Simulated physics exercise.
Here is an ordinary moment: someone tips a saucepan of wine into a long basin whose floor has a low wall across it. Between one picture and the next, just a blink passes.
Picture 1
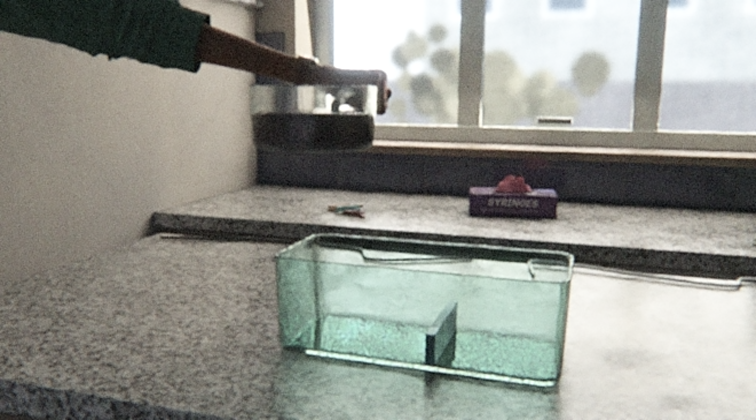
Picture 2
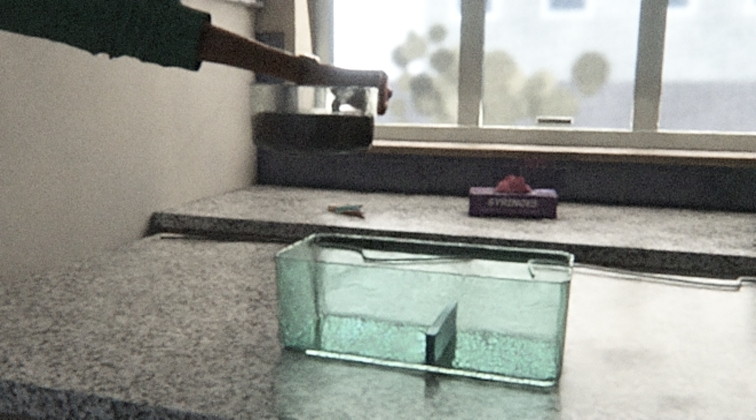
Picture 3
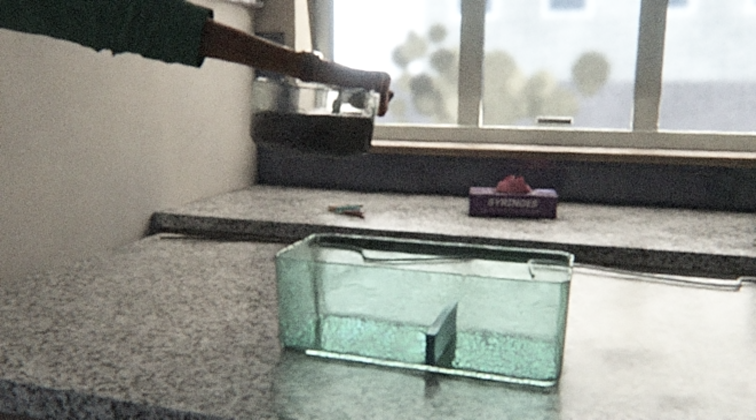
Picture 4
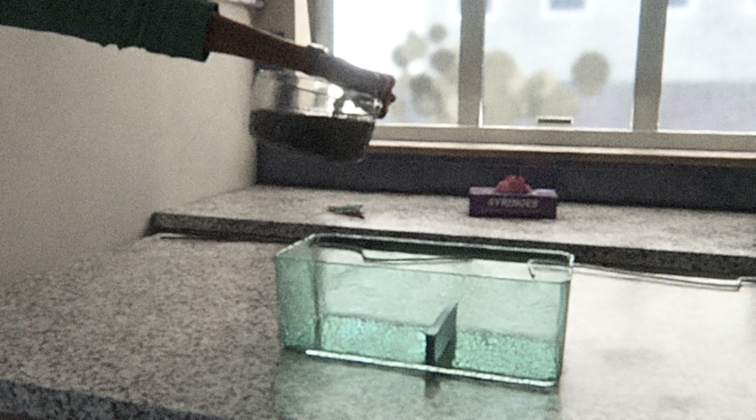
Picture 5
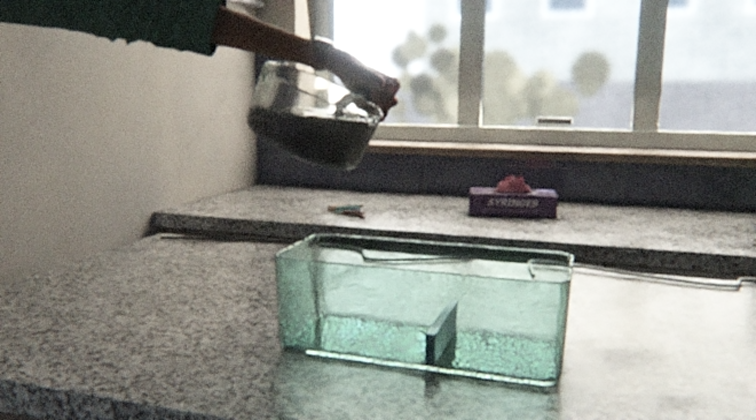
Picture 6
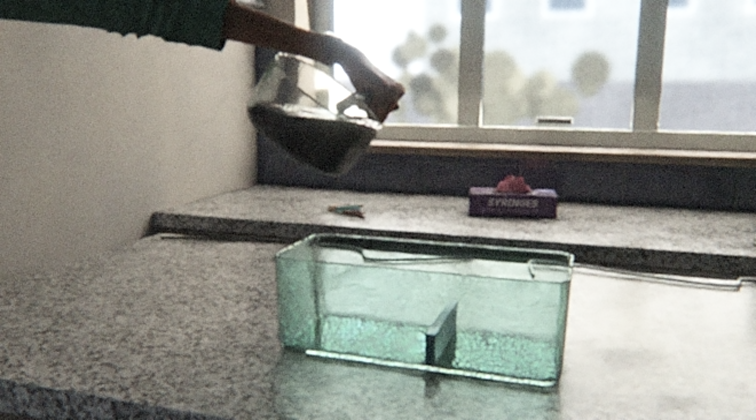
A hand in a green sleeve held a glass pan of dark liquid above a long, clear greenish basin with a low wall inside, then steadily tilted the pan down to the right.
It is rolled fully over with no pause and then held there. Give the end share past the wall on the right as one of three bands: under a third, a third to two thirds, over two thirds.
Lowest of three bands.
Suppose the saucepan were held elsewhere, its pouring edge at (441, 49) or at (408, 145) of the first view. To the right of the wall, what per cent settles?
75 and 25 per cent.
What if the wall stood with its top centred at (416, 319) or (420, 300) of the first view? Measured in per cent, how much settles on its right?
35 per cent first, then 20 per cent.
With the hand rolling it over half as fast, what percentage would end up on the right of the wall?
Near 10 in a hundred.
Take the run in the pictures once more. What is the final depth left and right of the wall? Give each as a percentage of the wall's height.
On the left it is 60 per cent, on the right 10.
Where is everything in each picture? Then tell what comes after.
In the first frame, tilt 0°; pouring edge (372, 88); surface from (262, 112) to (371, 114); the long basin's rim runs from (296, 246) to (571, 269); the wall's top is at (443, 317).
In the second frame, tilt 2°; pouring edge (373, 90); surface from (262, 111) to (371, 114).
In the third frame, tilt 7°; pouring edge (375, 96); surface from (262, 110) to (371, 116).
In the fourth frame, tilt 15°; pouring edge (377, 106); surface from (262, 108) to (373, 118).
In the fifth frame, tilt 25°; pouring edge (378, 118); surface from (261, 106) to (375, 120).
In the sixth frame, tilt 37°; pouring edge (376, 133); surface from (260, 101) to (375, 123).
A moment on, the tilt is 94° and 30 per cent is still to pour, 17 is left of the wall and 0 right of it.
Next, the tilt is 98° and 11 per cent is still to pour, 77 is left of the wall and 1 right of it.
Then the tilt is 98° and 3 per cent is still to pour, 82 is left of the wall and 7 right of it.
Later the tilt is 98° and 1 per cent is still to pour, 86 is left of the wall and 9 right of it.
At rest 88 per cent lies left of the wall, 9 right of it and 3 outside.
